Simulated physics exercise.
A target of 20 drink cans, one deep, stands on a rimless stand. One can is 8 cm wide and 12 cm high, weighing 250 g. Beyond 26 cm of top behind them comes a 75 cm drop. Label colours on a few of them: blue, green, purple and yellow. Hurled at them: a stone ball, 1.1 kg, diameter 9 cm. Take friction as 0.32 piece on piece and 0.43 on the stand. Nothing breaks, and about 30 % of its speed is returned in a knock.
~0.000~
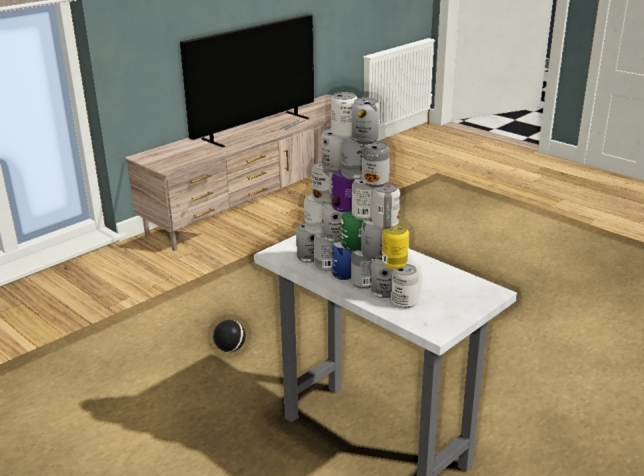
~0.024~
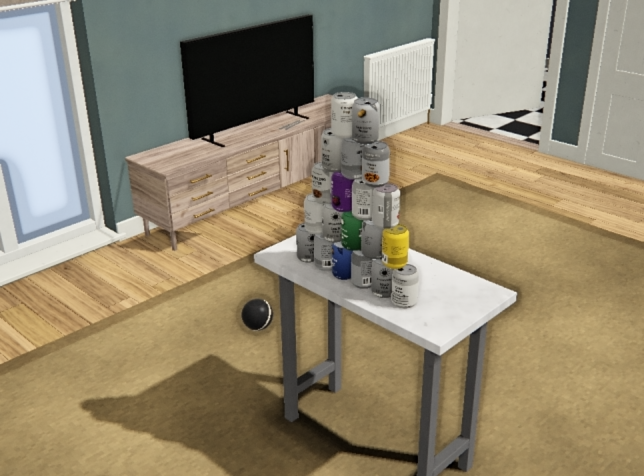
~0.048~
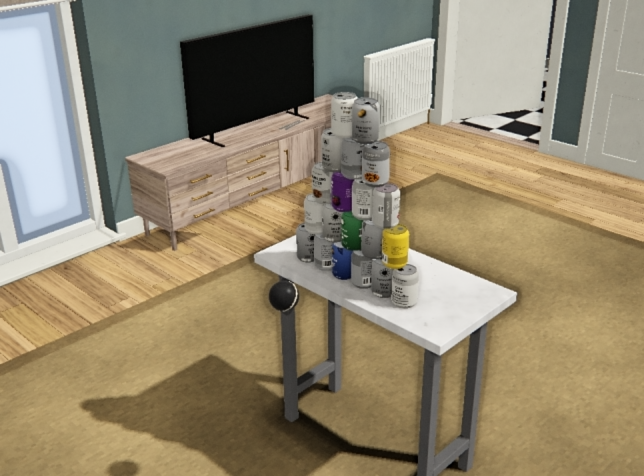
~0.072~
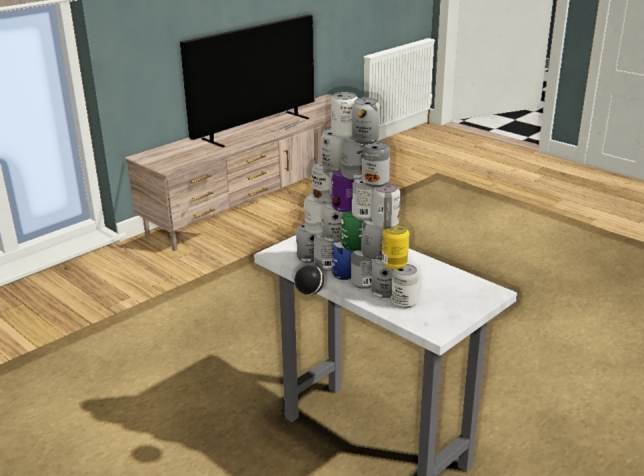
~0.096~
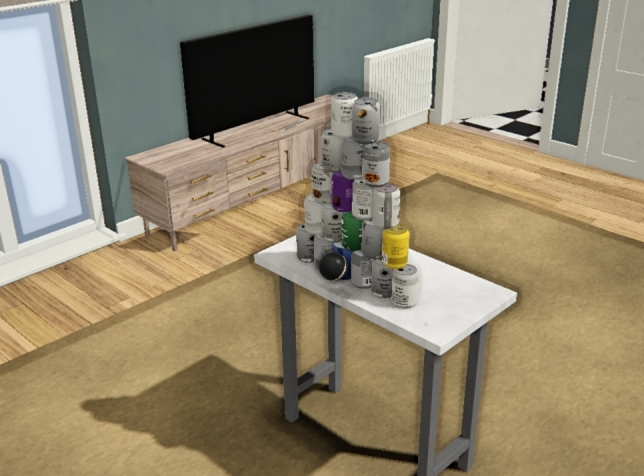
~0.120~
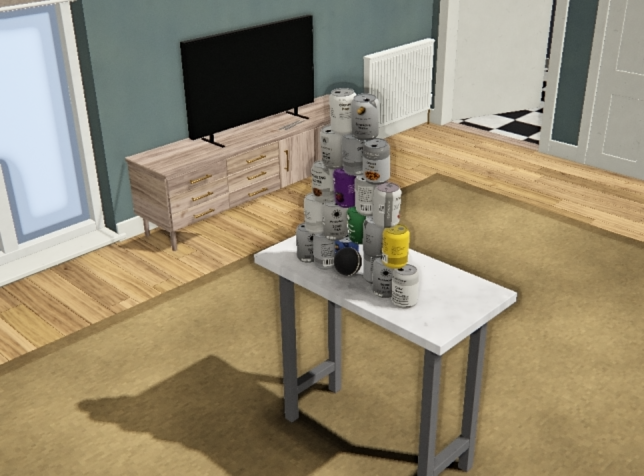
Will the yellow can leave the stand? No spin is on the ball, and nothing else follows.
Most likely it keeps to the stand.
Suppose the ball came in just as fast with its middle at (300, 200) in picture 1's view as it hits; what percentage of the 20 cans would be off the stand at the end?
20 %.
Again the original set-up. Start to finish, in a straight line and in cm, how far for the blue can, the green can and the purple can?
Here blue ends up 200 centimetres away, green 175 centimetres and purple 110 centimetres.
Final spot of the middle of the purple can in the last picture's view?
About pixel (407, 384).
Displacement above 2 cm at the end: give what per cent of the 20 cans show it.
Displaced: 80 %.
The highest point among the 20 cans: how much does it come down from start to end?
38 cm.
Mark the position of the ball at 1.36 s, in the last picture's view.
My estimate is roughly (605, 304).
Around 0.55 s, ball still moving; 3 of the 20 cans off the stand; yellow can unmoved; green can on its side.
Around 1.36 s, ball still moving; 10 of the 20 cans off the stand; yellow can unmoved; green can on its side.
Finally (3.5 s), ball rolling away; 10 of the 20 cans off the stand; yellow can unmoved; blue can on its side; purple can on its side. Seen by the last camera, middles, yellow can near (397, 248), blue can near (461, 232).
